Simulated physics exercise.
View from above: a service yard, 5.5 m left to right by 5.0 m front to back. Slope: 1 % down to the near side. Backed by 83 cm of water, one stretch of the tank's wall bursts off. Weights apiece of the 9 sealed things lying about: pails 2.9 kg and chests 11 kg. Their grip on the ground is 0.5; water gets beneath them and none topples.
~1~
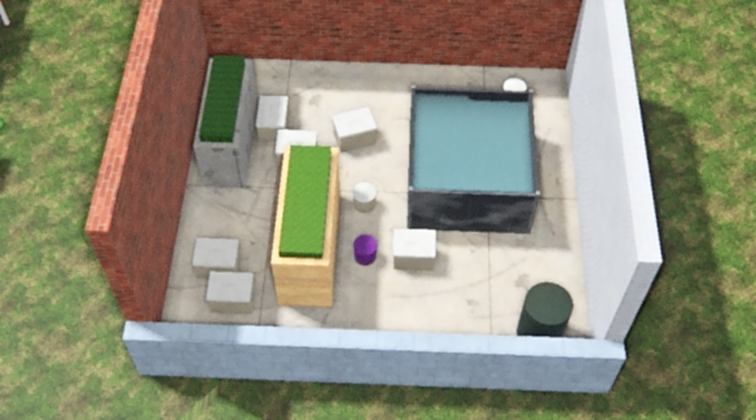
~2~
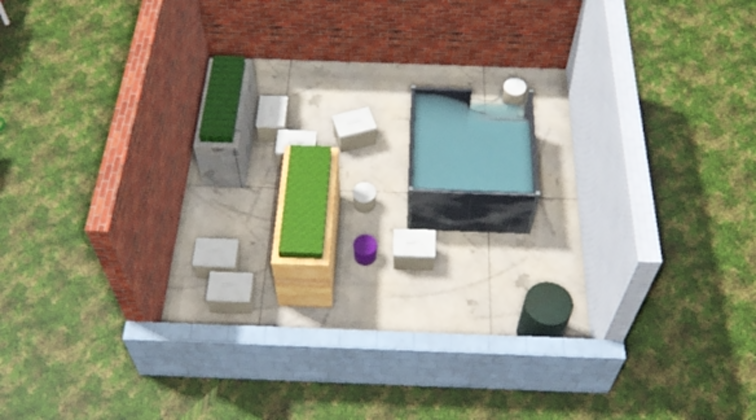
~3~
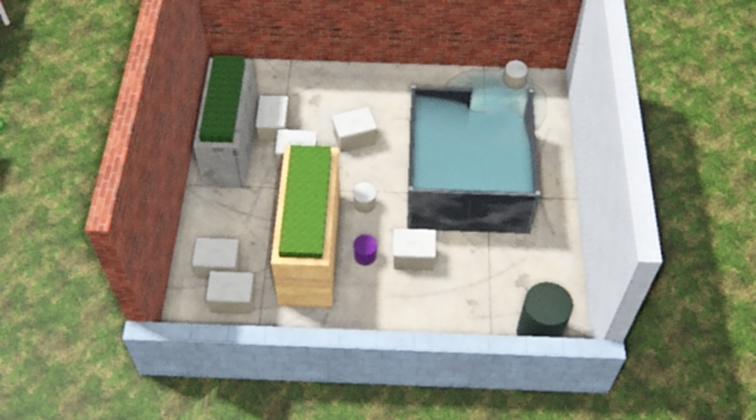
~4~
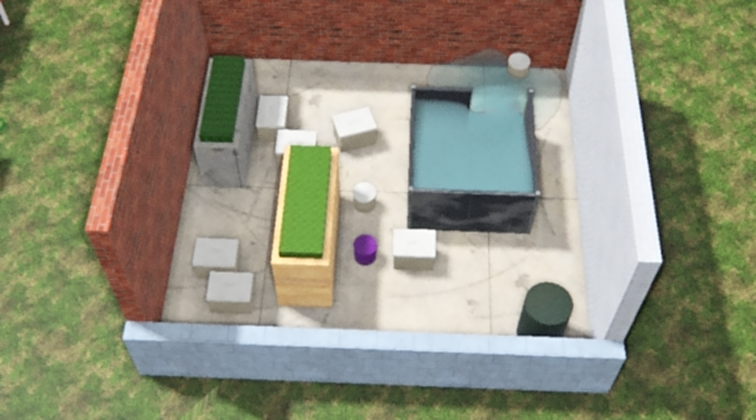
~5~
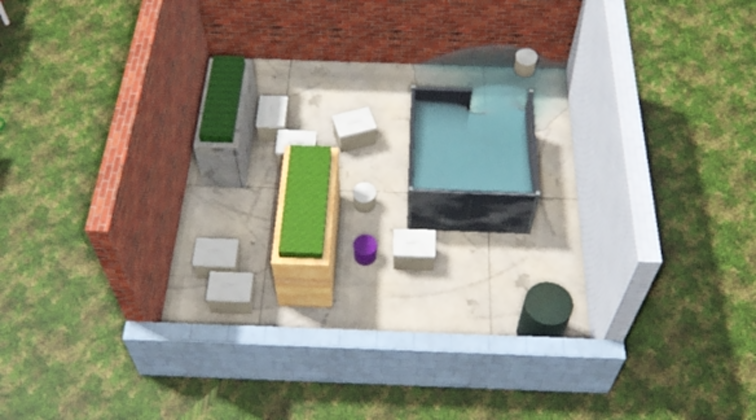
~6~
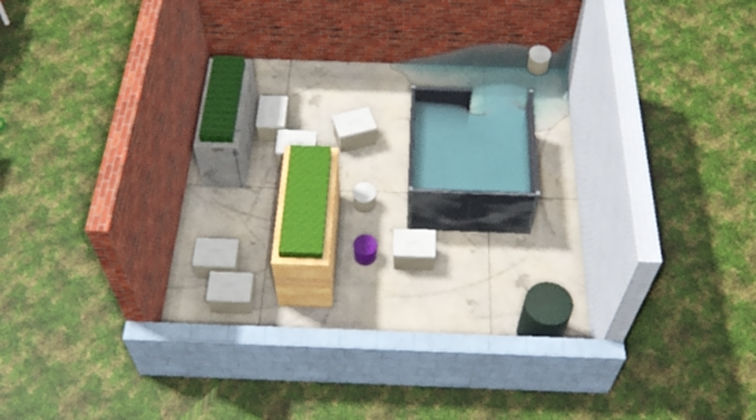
In a walled yard, water pours from a tank's broken back wall and shifts one pail.
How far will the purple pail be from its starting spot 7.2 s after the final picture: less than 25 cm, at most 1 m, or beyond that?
Outcome: A short move.
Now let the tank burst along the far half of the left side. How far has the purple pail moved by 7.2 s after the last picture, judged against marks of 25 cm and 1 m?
After that, the purple pail shifts somewhat.
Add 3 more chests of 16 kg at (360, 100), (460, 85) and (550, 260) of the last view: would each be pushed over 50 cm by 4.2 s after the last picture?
Taking them in order: Far enough, far enough and far enough.
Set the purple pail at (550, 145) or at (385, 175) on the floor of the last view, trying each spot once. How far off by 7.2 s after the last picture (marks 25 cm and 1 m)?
Respectively: It is shoved a long way; it edges along somewhat.
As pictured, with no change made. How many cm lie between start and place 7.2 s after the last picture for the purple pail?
Some 80 cm, give or take.
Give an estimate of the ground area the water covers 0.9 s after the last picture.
About 9.5 m2.
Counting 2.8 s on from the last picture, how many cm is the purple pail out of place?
It is about 0 cm out of place by then.
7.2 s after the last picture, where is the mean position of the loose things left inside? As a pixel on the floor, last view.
Averaged position, last view: Near pixel (321, 231).
Then, 0.9 s after the last picture the purple pail is near (365, 245), 0.0 m from its start, aground; 1 afloat.
Then, 2.8 s after the last picture the purple pail is near (365, 245), 0.0 m from its start, aground; 2 afloat.
Then, 4.8 s after the last picture the purple pail is near (360, 237), 0.1 m from its start, afloat; 8 afloat.
Then, 7.2 s after the last picture the purple pail is near (355, 197), 0.7 m from its start, afloat; 9 afloat.
